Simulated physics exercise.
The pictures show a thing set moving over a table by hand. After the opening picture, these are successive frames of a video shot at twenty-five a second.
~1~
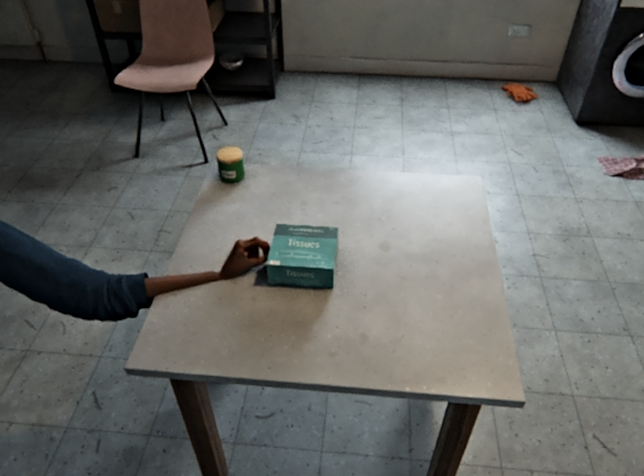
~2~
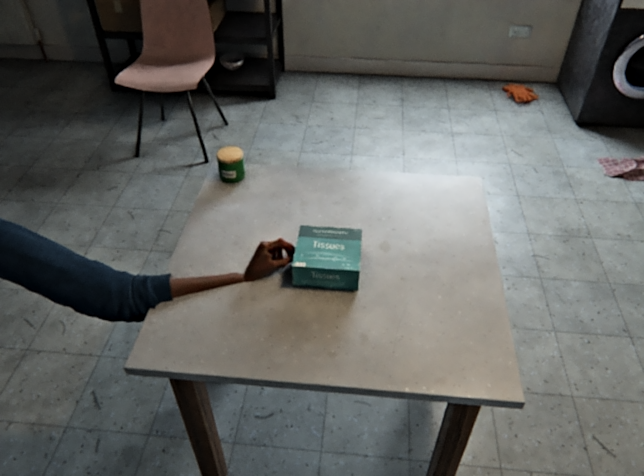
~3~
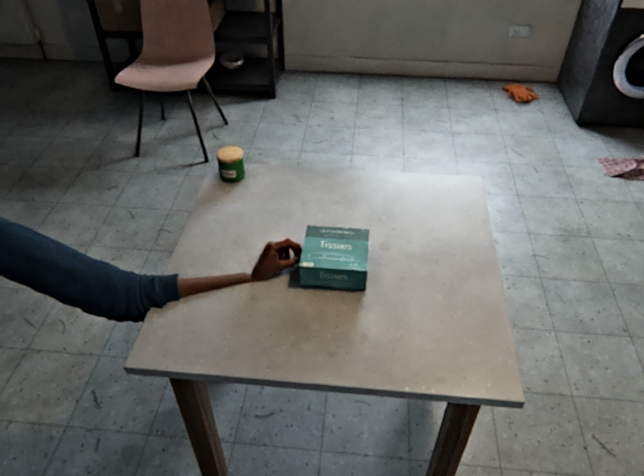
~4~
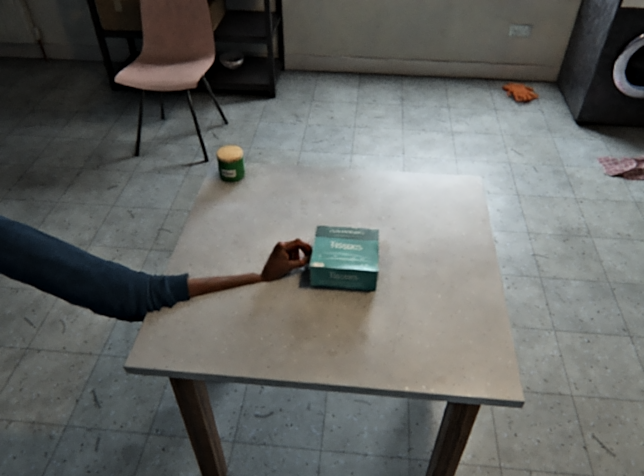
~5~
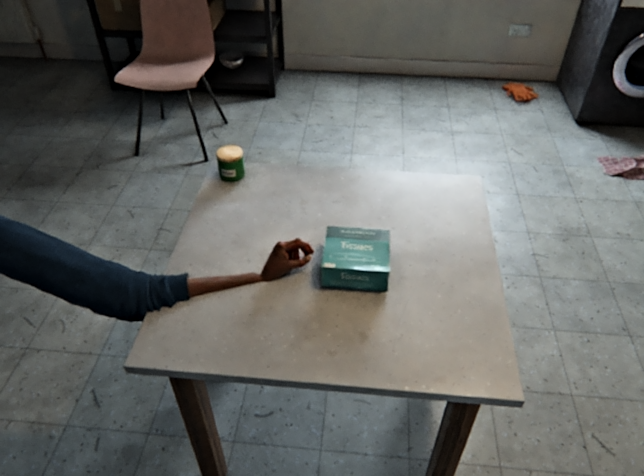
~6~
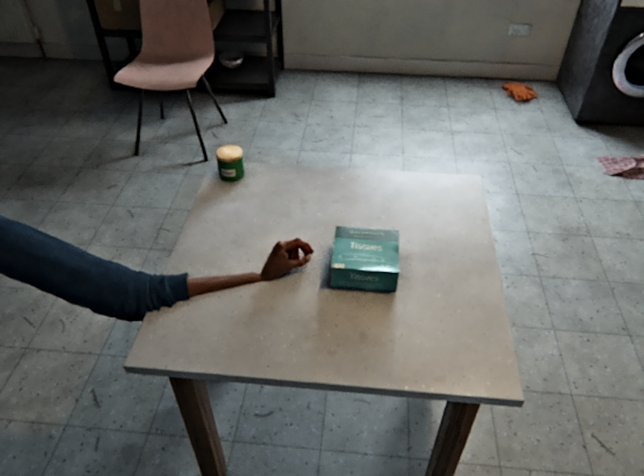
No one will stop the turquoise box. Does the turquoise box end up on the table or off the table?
The turquoise box stays on the table.
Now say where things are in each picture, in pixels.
Under the hand; turquoise box (304, 255), in the first frame.
Under the hand; turquoise box (328, 257), in the second frame.
Under the hand; turquoise box (336, 257), in the third frame.
Turquoise box (346, 257), in the fourth frame.
Turquoise box (356, 258) shifted a little, in the fifth frame.
Turquoise box (365, 258) shifted a little, in the sixth frame.
Then, 0.10 s on from there, turquoise box shifted a little near (381, 259).
Then, 0.20 s on from there, turquoise box shifted about its own width near (388, 259).
Then, 0.40 s on from there, turquoise box resting near (388, 259).
In the end, moved from the start, turquoise box. At the end, from the last picture's camera, turquoise box near (388, 259).
